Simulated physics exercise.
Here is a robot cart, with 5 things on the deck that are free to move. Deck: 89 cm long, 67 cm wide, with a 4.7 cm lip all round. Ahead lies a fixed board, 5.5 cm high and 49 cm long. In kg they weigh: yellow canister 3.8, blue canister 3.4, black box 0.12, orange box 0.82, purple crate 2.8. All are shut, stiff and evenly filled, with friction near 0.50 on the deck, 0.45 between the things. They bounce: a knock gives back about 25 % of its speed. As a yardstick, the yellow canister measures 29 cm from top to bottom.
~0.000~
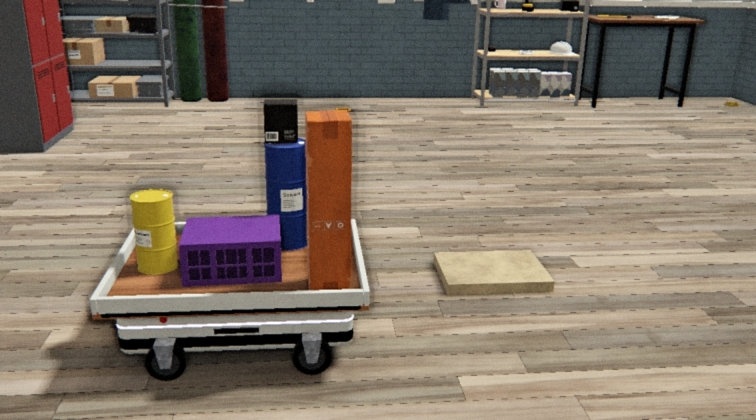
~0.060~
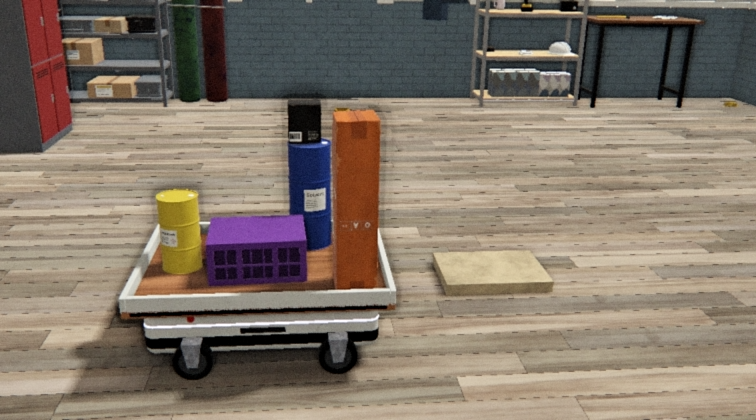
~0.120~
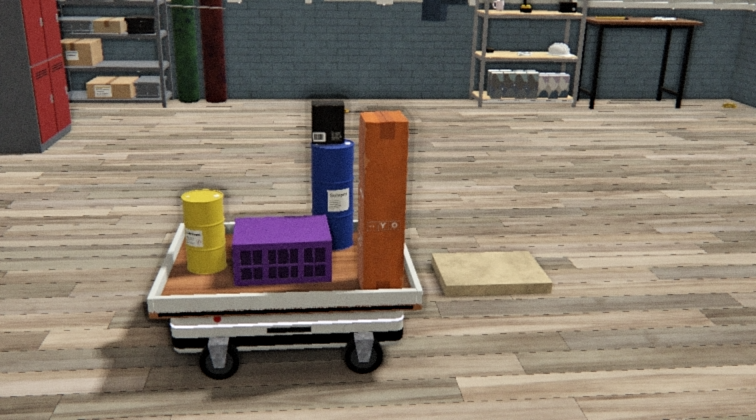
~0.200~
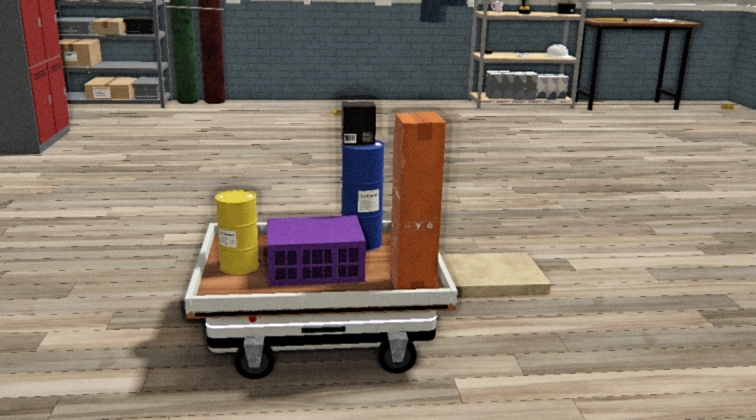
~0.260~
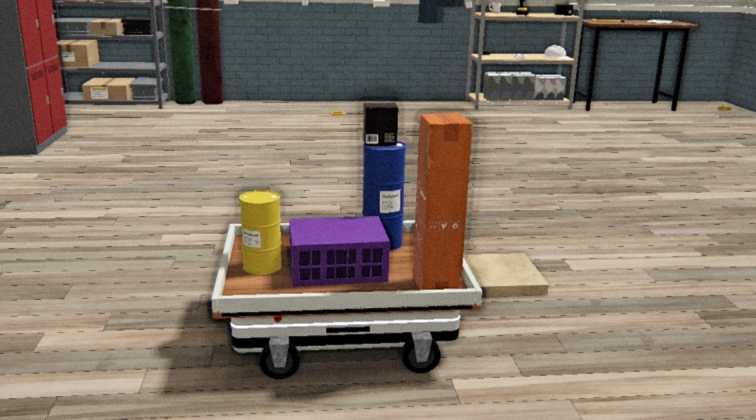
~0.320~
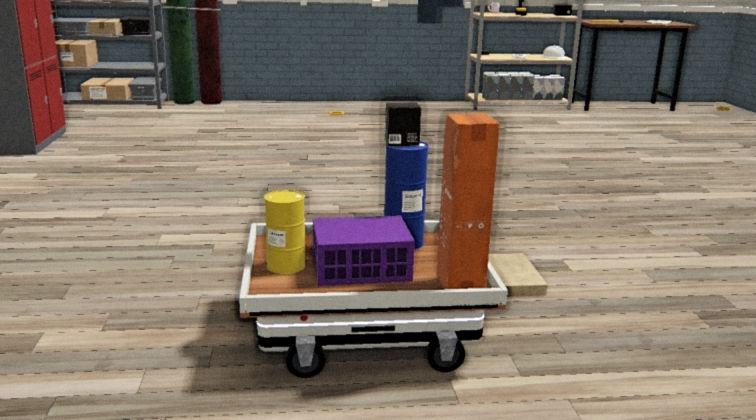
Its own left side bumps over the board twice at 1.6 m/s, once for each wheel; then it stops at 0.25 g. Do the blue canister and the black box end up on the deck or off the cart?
The blue canister stays on the cart and the black box comes off the cart.
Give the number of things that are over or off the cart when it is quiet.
That comes to 3.
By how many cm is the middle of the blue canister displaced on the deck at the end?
About 32 cm.
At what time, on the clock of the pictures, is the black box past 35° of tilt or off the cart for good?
At about 0.7 s.
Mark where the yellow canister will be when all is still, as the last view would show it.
Around (738, 227).
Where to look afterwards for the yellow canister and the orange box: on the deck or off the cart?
The yellow canister ends on the deck; the orange box finishes off the cart.
After 0.72 s, cart has run 115 cm; black box leaning 43° near (511, 131); blue canister leaning 40° near (530, 188); orange box leaning 22°.
After 1.02 s, cart has run 163 cm; orange box now off the cart; black box upside down near (605, 182); blue canister leaning 64° near (612, 197).
After 1.42 s, cart has run 219 cm; black box now off the cart; blue canister on its side near (713, 220); yellow canister leaning 3°.
At rest (2.7 s), off the cart, black box and orange box; tipped over on the deck, blue canister; the other 2 in place, give or take 10 cm.
